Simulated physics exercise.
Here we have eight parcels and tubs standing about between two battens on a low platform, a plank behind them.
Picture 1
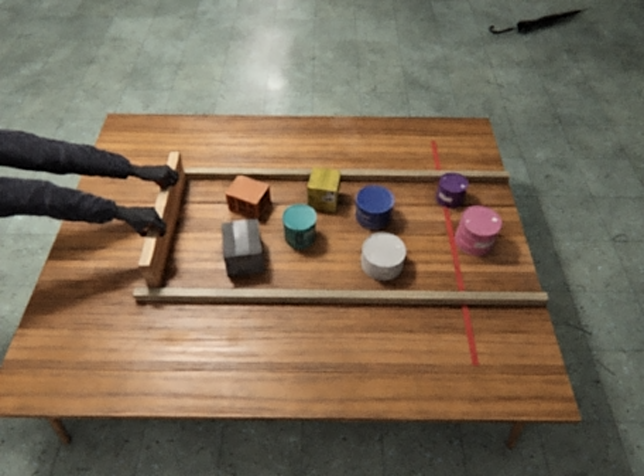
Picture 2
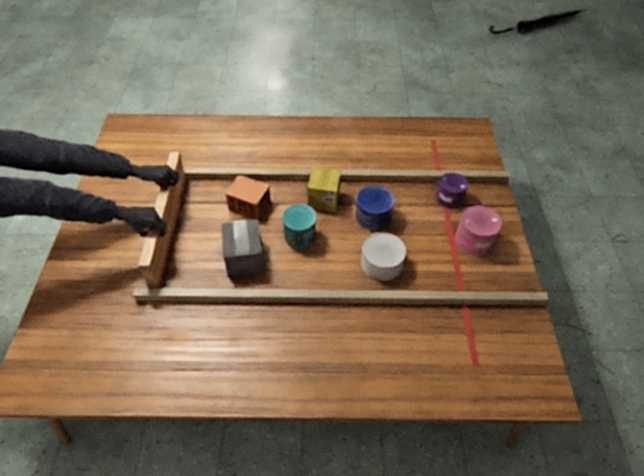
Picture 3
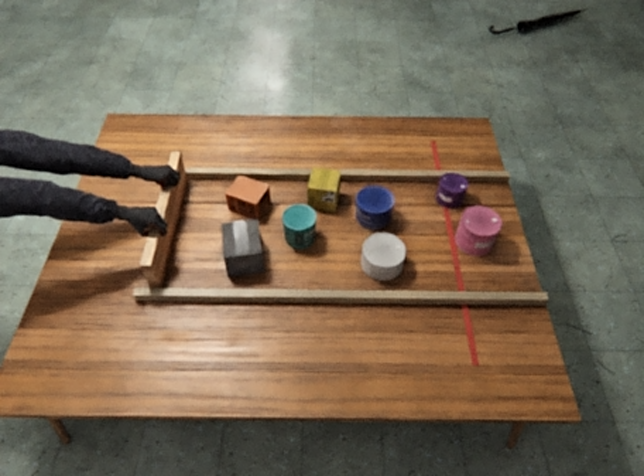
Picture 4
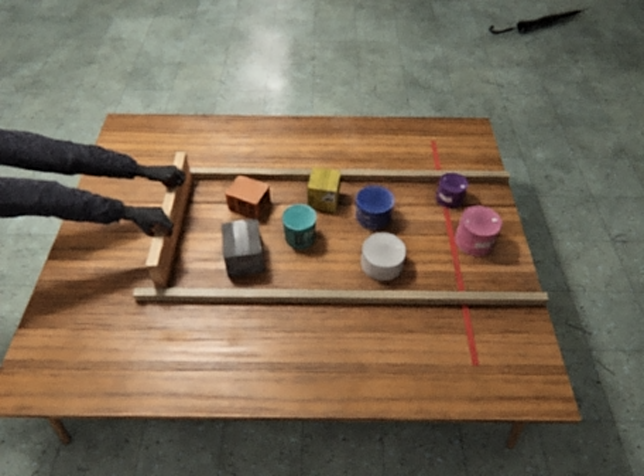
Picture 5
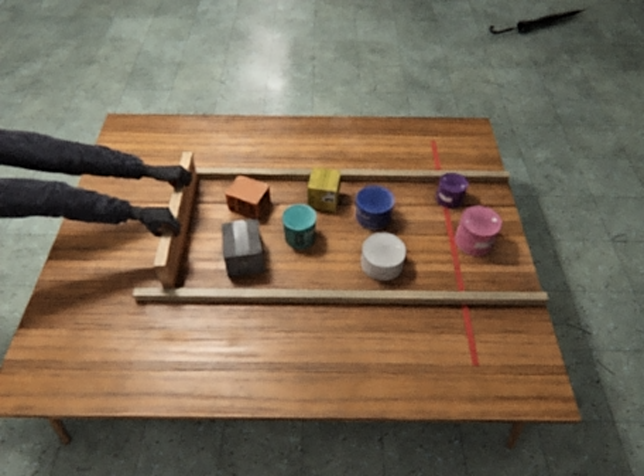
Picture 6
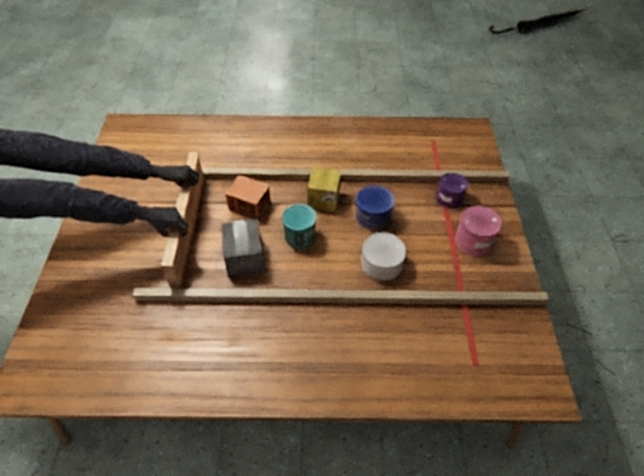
Gloved hands sliding a wooden plank slightly rightward between two battens, while eight boxes and tubs ahead of it stay still.
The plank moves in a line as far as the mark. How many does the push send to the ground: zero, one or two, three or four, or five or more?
Here the number that fall off is one or two.
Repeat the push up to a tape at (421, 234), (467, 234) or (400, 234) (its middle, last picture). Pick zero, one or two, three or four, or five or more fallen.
Taking them in turn, zero; one or two; no fall at all.
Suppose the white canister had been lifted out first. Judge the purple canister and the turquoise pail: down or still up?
The purple canister tumbles off, the turquoise pail is kept.
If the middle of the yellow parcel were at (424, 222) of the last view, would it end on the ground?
Then it does not fall.
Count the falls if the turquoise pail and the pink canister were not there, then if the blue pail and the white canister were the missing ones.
1 in the first case, 1 in the second.
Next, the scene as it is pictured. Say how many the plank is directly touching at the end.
It touches 3.
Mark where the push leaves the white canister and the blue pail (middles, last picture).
The white canister at (517, 259), the blue pail at (499, 215).
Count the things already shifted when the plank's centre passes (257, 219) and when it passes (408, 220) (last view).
At the one place 3, at the other 8.
Soon after, none off yet; pink canister at rest near (478, 231); purple canister at rest near (452, 191); white canister at rest near (383, 257).
In the end, the number that fall off is one or two; gone, purple canister and pink canister.
